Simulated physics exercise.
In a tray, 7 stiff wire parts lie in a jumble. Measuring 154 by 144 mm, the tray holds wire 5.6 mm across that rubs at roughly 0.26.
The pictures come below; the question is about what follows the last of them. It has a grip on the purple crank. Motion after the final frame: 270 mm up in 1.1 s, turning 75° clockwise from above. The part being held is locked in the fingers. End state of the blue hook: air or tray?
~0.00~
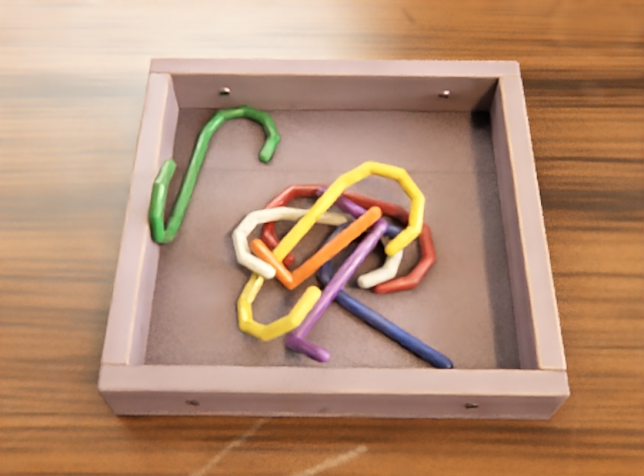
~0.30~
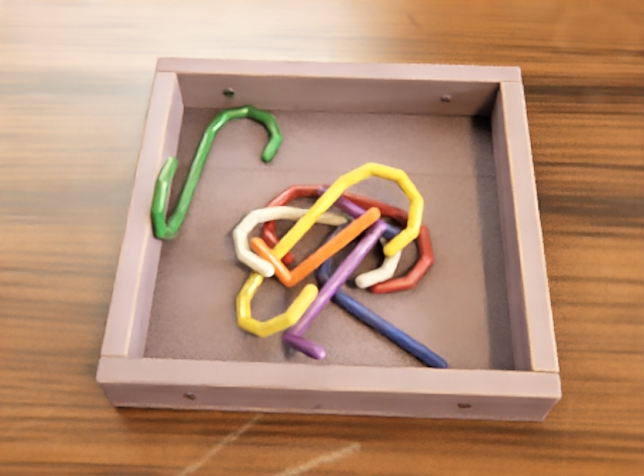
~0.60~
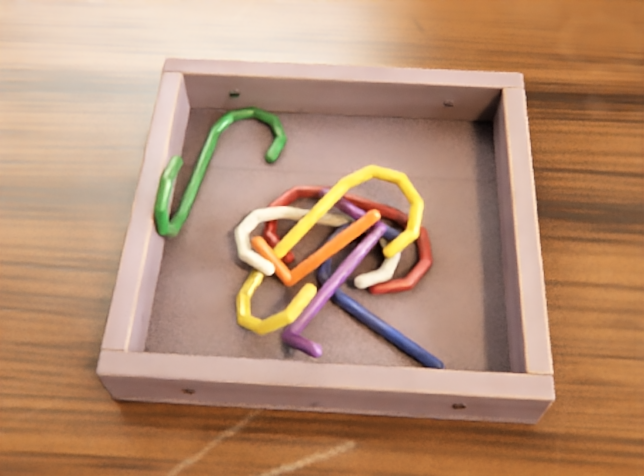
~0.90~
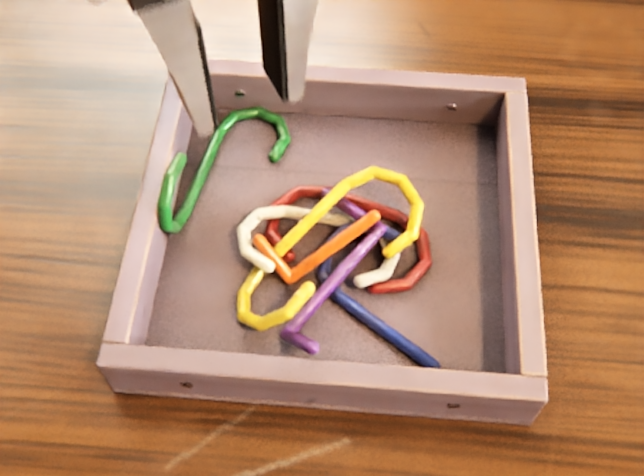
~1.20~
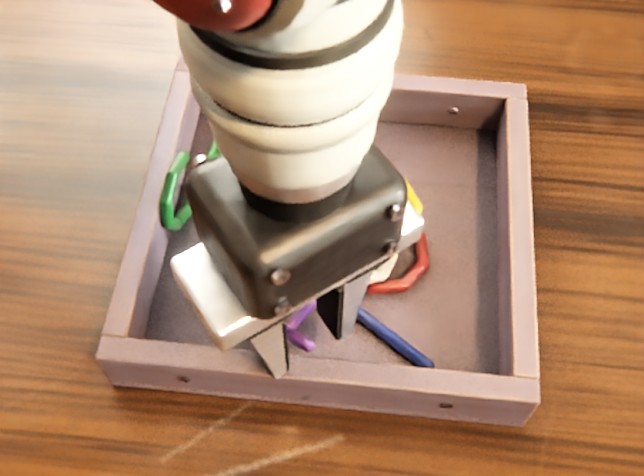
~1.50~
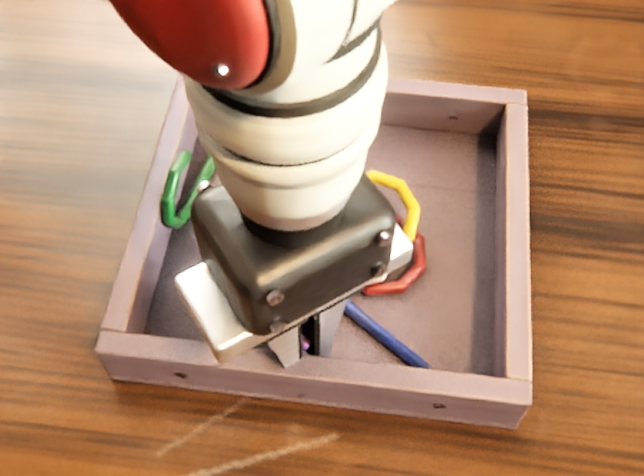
Tray.
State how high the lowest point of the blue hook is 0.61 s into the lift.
Roughly 0 mm.
By 1.83 s, lowest point more than 20 mm over the tray floor, purple crank 58 mm.
By 2.11 s, lowest point more than 20 mm over the tray floor, purple crank 159 mm, yellow hook 82 mm.
By 2.60 s, lowest point more than 20 mm over the tray floor, purple crank 273 mm.
Finally, hanging purple crank 273 mm; the other 6 are down.
